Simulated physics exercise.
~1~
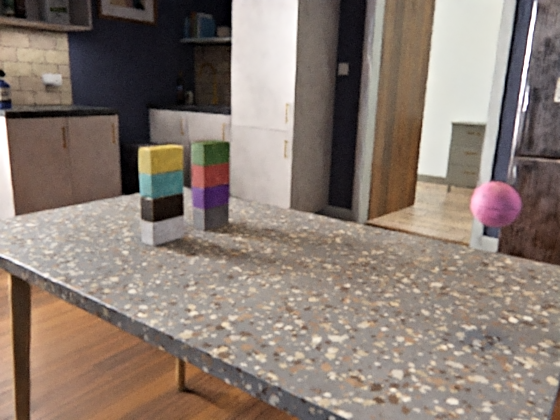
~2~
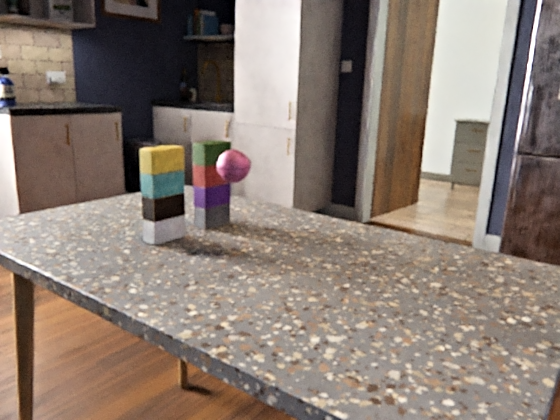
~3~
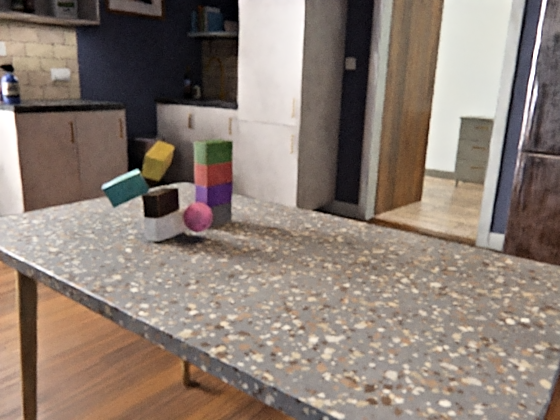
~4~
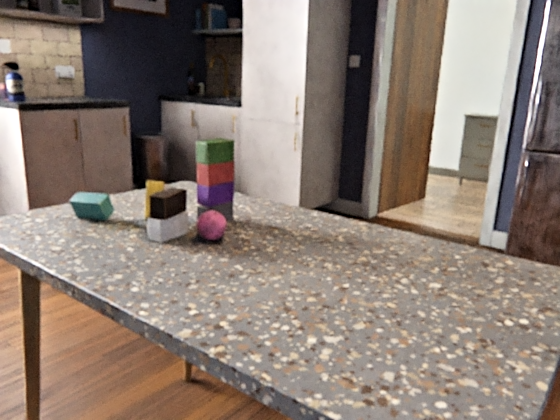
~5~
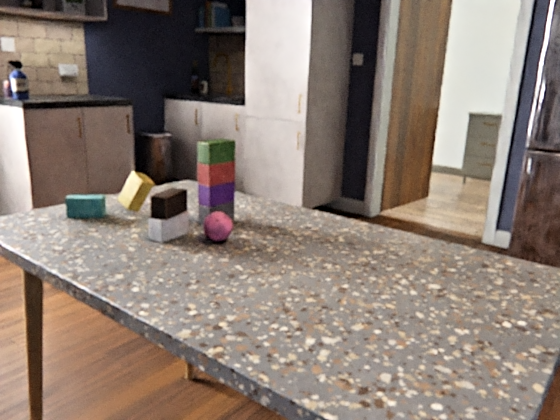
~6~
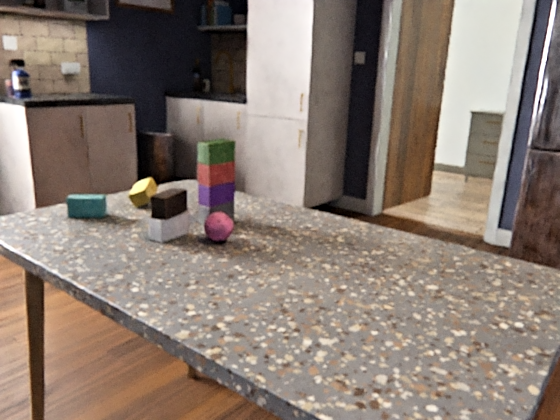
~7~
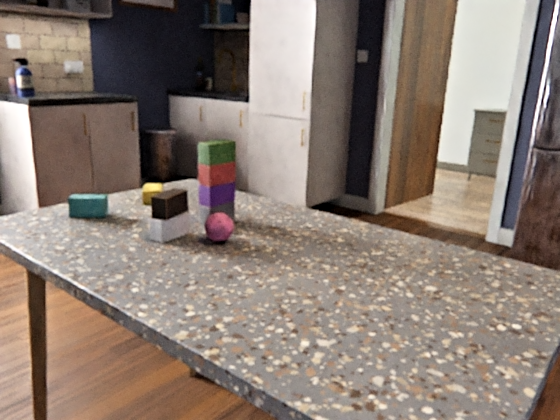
A speckled grey table stands in a kitchen with pale cabinets and an open doorway, seen from slightly above one side as the view drifts a little. Two stacks of coloured blocks sit side by side towards the left, yellow, turquoise, black and white beside green, red, purple and grey. A pink ball flies in from the right and strikes the left stack, knocking the yellow and turquoise blocks off. The turquoise block lands to the left, while the yellow one tumbles down behind the black block. The ball settles before the right stack, which stays standing, and black remains on white.
